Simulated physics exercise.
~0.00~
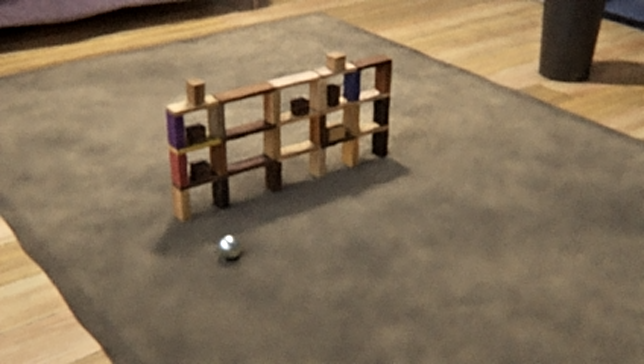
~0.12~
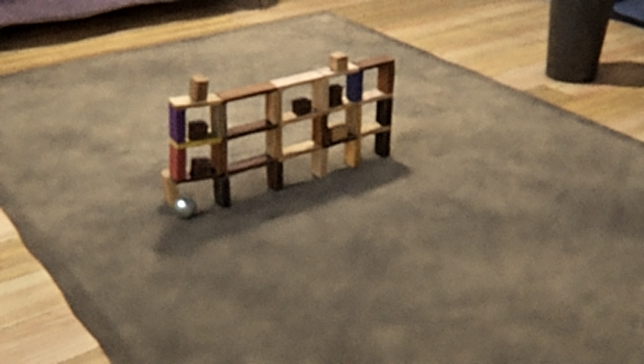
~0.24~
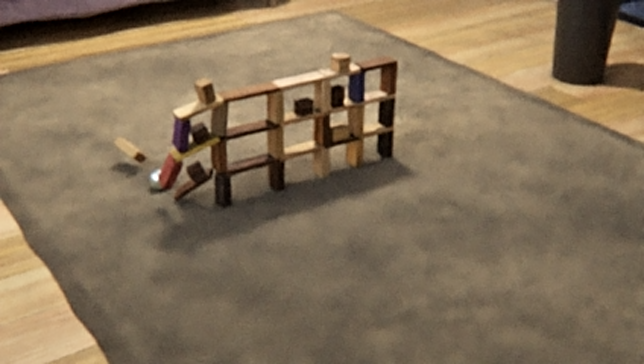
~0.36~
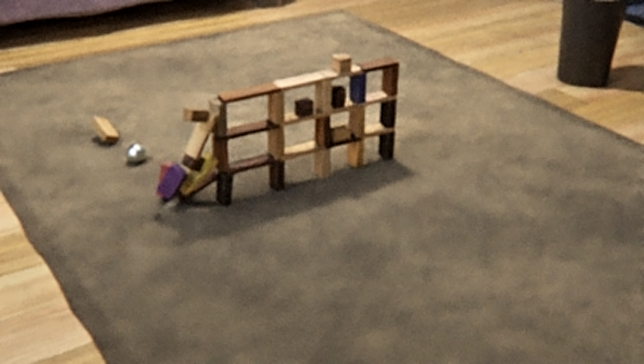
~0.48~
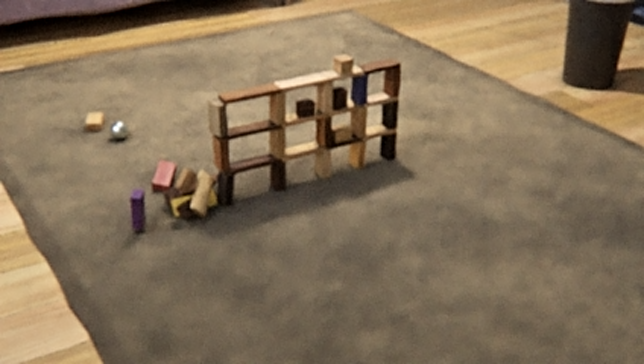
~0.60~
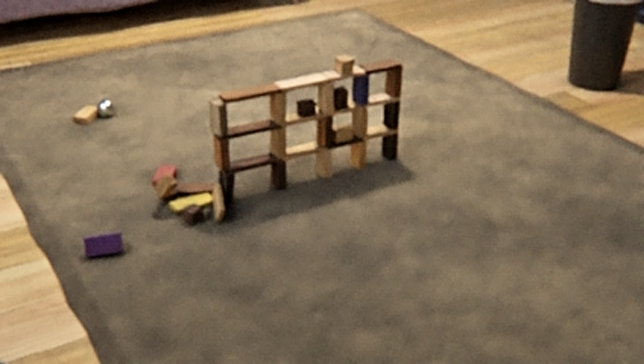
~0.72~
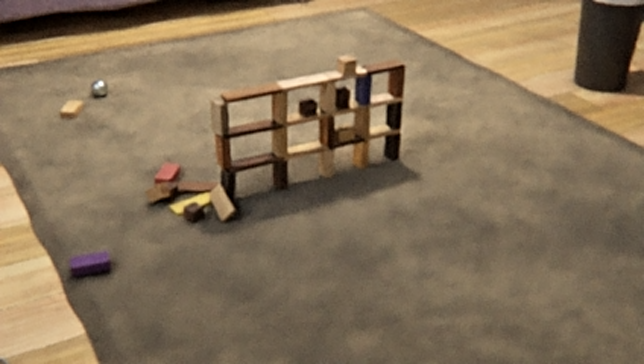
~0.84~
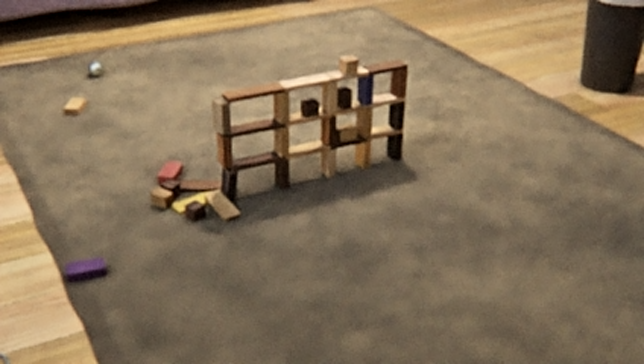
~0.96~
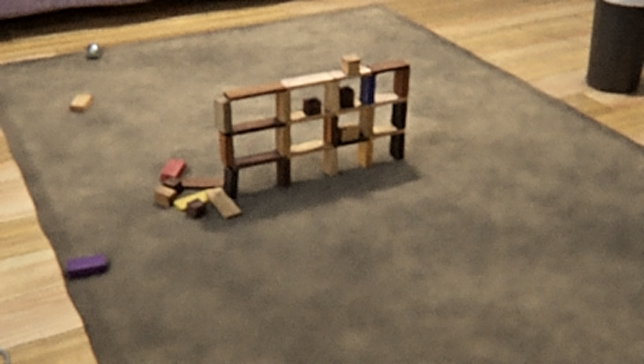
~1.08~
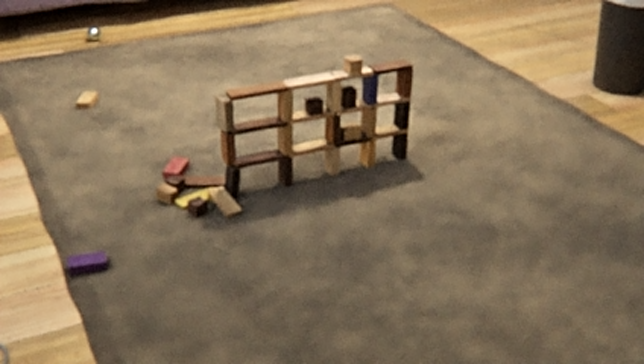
A steel ball rolls across a grey-brown rug on a wooden floor, seen from slightly above, toward a shelf-like wall of wooden blocks and planks. Purple and red posts stand at its left end, a yellow plank lies between levels there, and a blue post stands near the right. The ball knocks out the lowest left post and rolls on behind. The left end leans, then collapses, and the purple post tumbles toward the viewer. The yellow plank ends down in a heap beside the red post, the rest still stands, and the ball rolls away toward the back.
